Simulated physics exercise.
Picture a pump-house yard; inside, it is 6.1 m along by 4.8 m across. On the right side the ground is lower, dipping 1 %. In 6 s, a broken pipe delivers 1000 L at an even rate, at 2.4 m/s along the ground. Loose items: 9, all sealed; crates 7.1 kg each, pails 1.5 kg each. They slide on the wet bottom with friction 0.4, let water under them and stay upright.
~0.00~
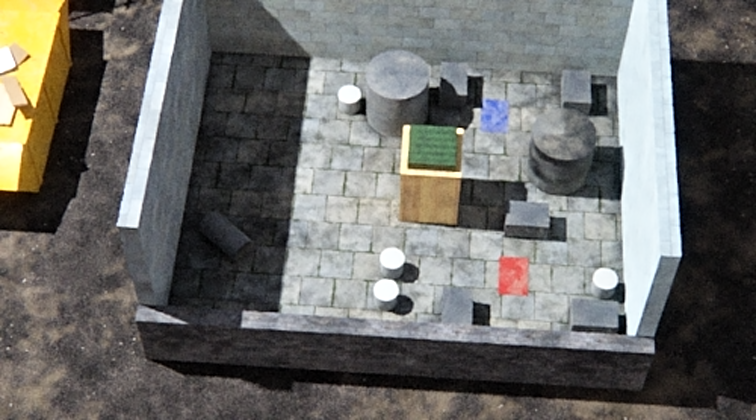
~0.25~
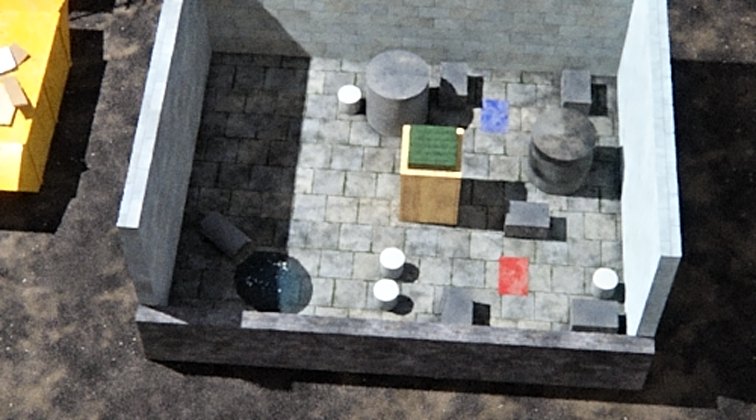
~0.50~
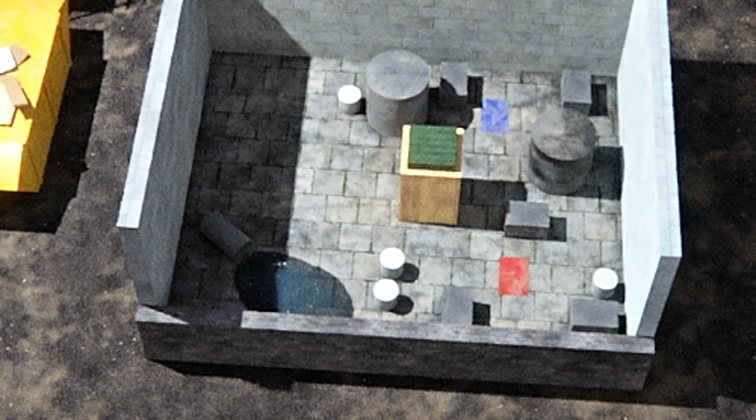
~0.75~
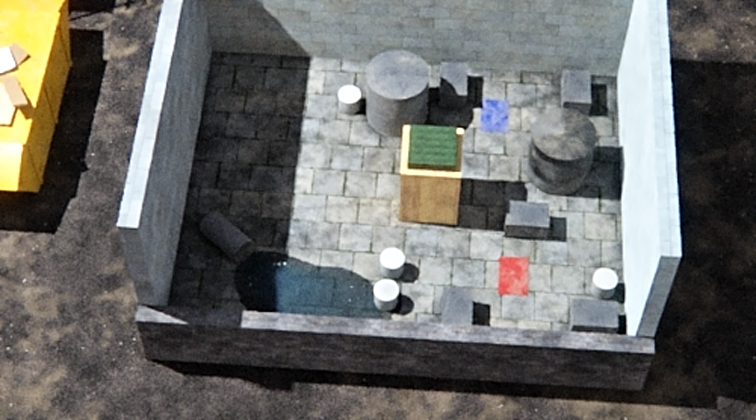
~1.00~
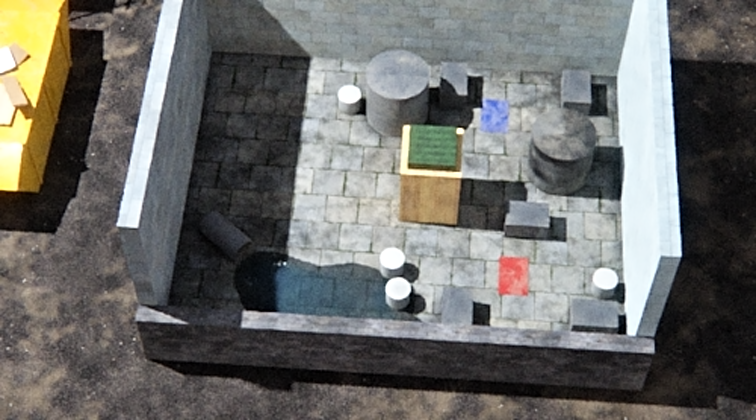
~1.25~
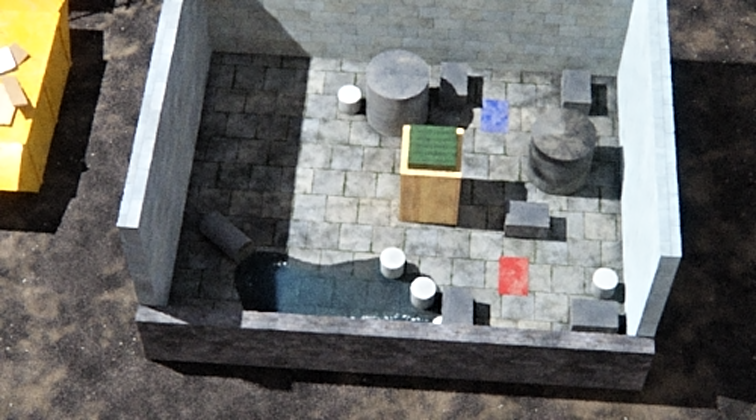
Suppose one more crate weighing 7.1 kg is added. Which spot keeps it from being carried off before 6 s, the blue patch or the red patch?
The blue patch.
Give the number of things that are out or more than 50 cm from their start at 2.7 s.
Tally: 2.
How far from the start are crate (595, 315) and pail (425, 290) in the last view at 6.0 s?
In turn: 150 cm, 250 cm.
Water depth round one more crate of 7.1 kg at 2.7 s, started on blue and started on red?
I'd say close to 0 cm, and close to 3 cm for the other.
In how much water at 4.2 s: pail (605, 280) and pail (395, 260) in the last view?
Close to 7 and 1 centimetres.
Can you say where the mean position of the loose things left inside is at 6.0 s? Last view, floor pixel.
Somewhere near (512, 153).
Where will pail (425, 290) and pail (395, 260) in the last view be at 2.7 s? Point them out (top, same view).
Roughly (535, 236), then roughly (421, 245).
After 1.8 s on blue it would be 0 cm off in 0 cm of water; on red it would be 1 cm off in 0 cm of water.
After 2.7 s on blue it would be 0 cm off in 0 cm of water; on red it would be 55 cm off in 3 cm of water.
After 4.2 s on blue it would be 0 cm off in 0 cm of water; on red it would be 124 cm off in 4 cm of water.
After 6.0 s on blue it would be 0 cm off in 0 cm of water; on red it would be 129 cm off in 12 cm of water.
